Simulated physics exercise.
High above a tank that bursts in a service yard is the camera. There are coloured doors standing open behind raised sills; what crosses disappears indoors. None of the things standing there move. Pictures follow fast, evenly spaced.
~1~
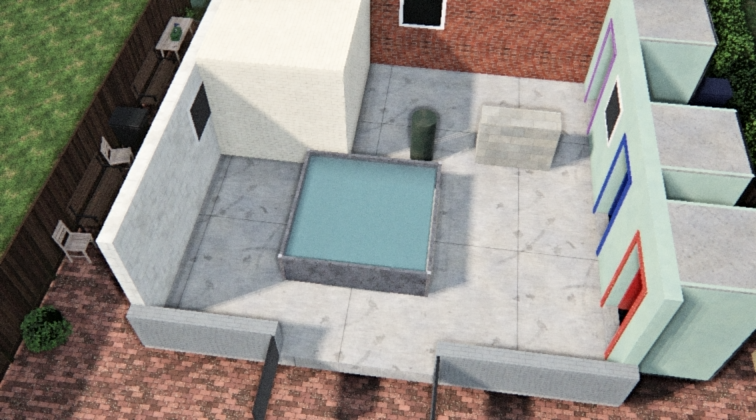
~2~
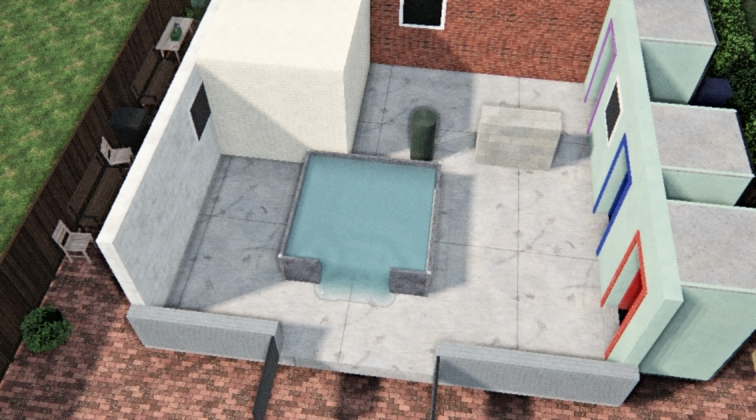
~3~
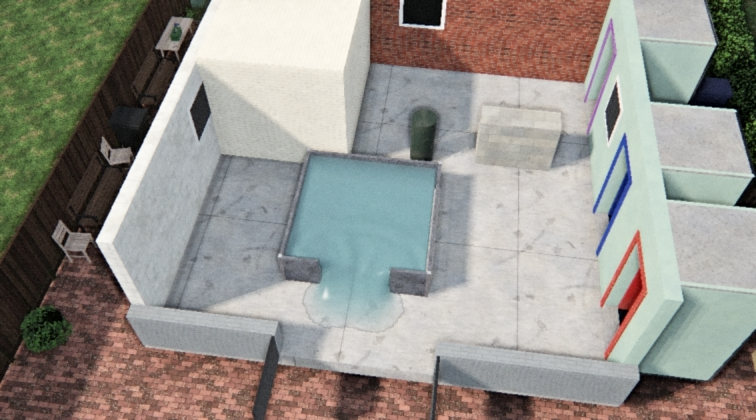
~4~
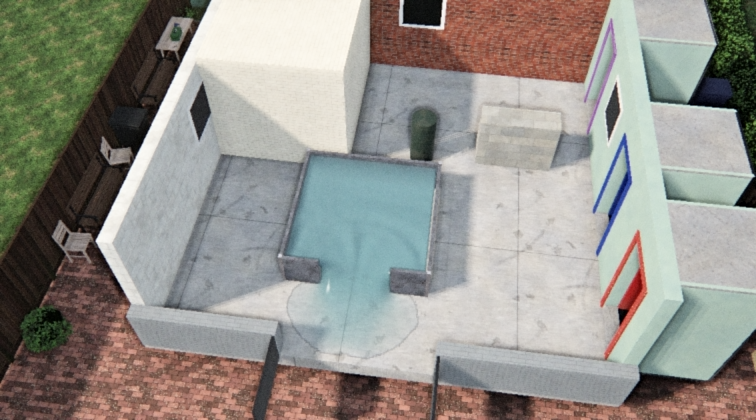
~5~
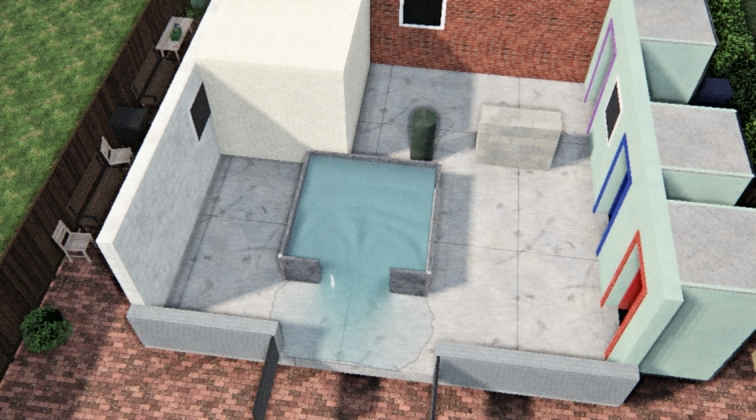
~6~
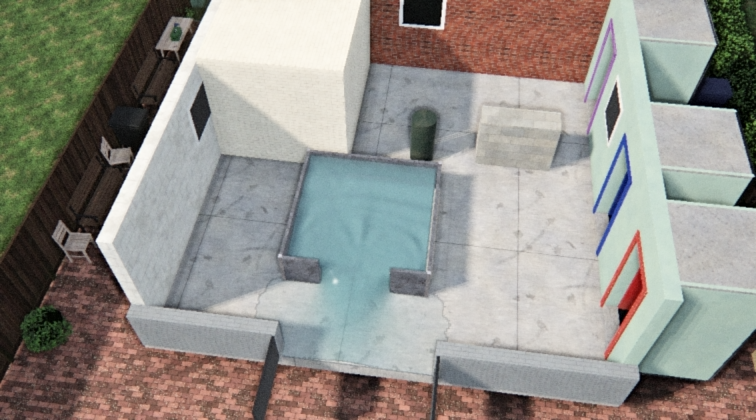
Water pours through a gap in the tank's front wall and spreads across the pale paving.
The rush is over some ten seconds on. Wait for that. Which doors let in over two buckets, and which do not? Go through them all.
At the end, purple door: Never tops two buckets, red door: Never tops two buckets, blue door: Never tops two buckets.
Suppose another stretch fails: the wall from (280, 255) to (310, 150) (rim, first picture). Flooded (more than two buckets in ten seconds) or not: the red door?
Checking each one, red door overshoots.
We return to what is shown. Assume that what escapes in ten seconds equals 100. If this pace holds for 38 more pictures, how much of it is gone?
My reading is about 80 per cent.
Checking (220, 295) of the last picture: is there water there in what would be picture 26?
That spot will be soaked.
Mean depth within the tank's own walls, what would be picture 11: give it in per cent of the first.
Estimate: Close to 76 %.
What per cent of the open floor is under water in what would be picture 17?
Close to 15 in a hundred, I think.
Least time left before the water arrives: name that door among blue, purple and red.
The red one.
A moment on, water covers 10 % of the floor; the purple door not reached, the red door not reached, the blue door not reached.
Next, water covers 15 % of the floor; the purple door not reached, the red door not reached, the blue door not reached.
Then, water covers 15 % of the floor; the purple door not reached, the red door wet at the sill, nothing in, the blue door not reached.
Later, water covers 25 % of the floor; the purple door not reached, the red door wet at the sill, nothing in, the blue door not reached.
In the end, water covers 30 % of the floor; the purple door not reached, the red door wet at the sill, nothing in, the blue door wet at the sill, nothing in.
